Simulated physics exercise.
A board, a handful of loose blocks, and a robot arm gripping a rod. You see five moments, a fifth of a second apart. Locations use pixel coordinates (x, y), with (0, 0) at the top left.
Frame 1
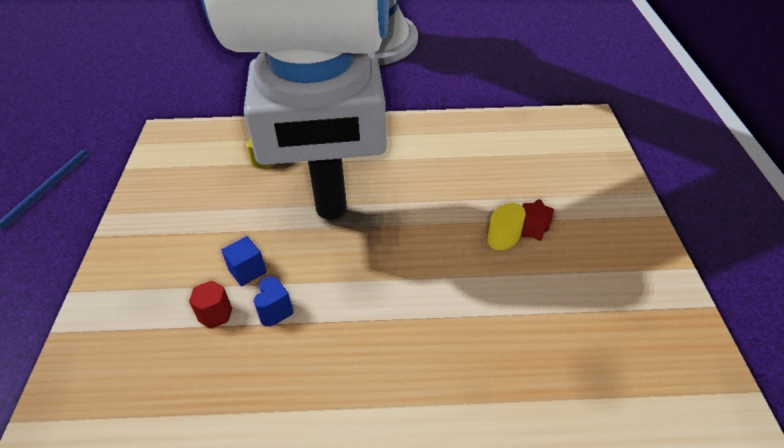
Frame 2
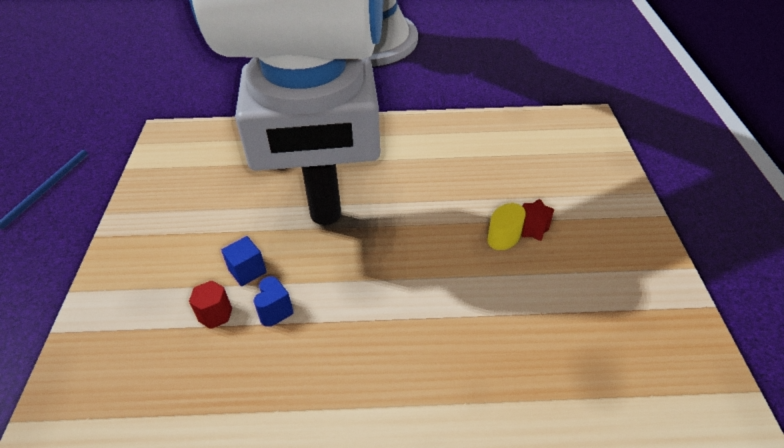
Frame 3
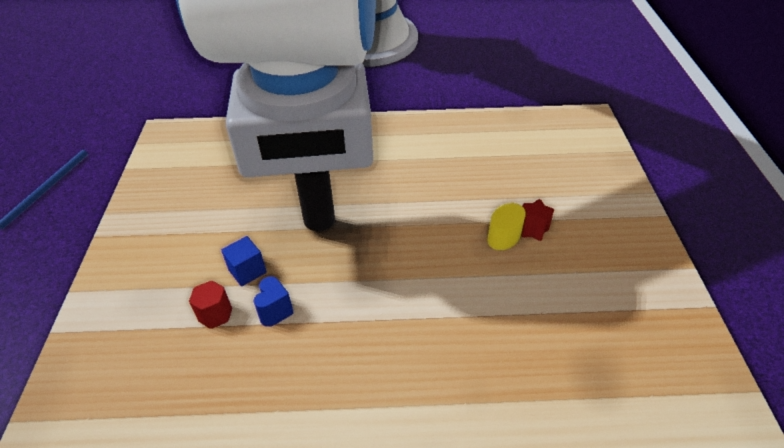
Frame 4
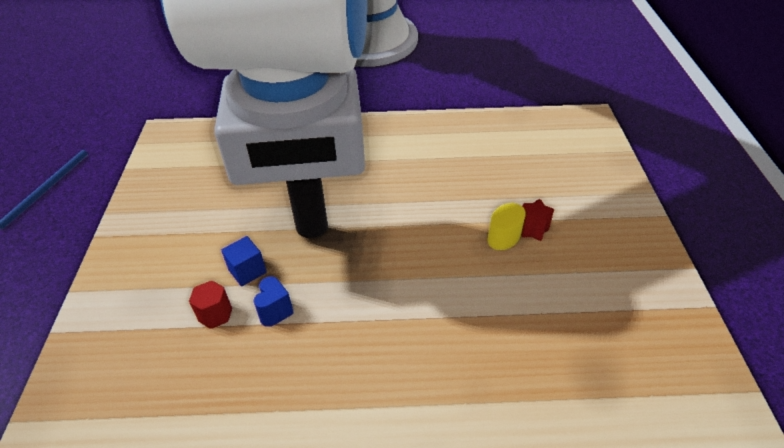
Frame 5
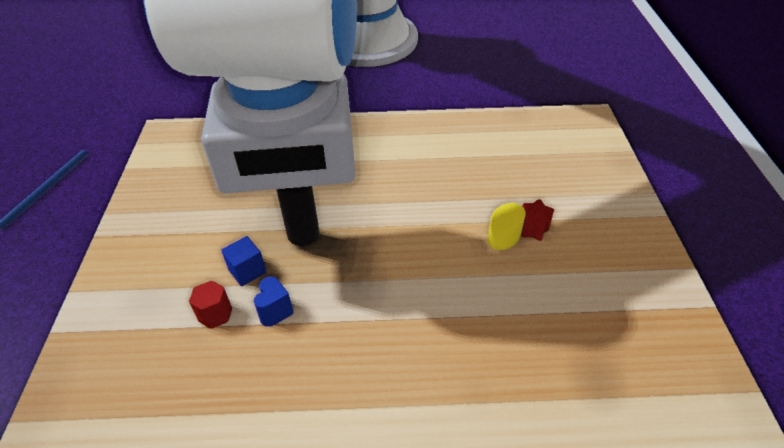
In the video, a robot arm holding a black rod moves slowly down and to the left over a wooden board, nearing a cluster of blue and red blocks, while the yellow and red blocks on the right stay still.
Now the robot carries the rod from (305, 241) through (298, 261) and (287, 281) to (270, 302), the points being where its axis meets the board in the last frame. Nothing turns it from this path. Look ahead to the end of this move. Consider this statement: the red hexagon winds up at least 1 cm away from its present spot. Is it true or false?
The statement is false.
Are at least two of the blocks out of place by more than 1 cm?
No, it doesn't check out.
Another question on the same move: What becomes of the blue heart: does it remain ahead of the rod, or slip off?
The block stays ahead.
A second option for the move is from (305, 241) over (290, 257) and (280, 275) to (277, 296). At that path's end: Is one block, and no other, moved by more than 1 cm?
That would be a yes.
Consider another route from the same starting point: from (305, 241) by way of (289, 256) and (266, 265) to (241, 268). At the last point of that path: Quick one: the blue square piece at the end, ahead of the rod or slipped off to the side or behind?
In front, still.
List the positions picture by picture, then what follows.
In the first frame, rod tip (332, 209); block tops, red hexagon (207, 294); blue heart (270, 291).
In the second frame, rod (326, 214); blocks unchanged.
In the third frame, rod (320, 220); blocks unchanged.
In the fourth frame, rod (312, 227); blocks unchanged.
In the fifth frame, rod (303, 234); red hexagon (207, 294); blue heart (270, 291).
The first path, step by step. Halfway along, rod (291, 266); nothing pushed yet.
At the end, rod (268, 295); red hexagon in place; blue heart (263, 311), turned 30° anticlockwise.
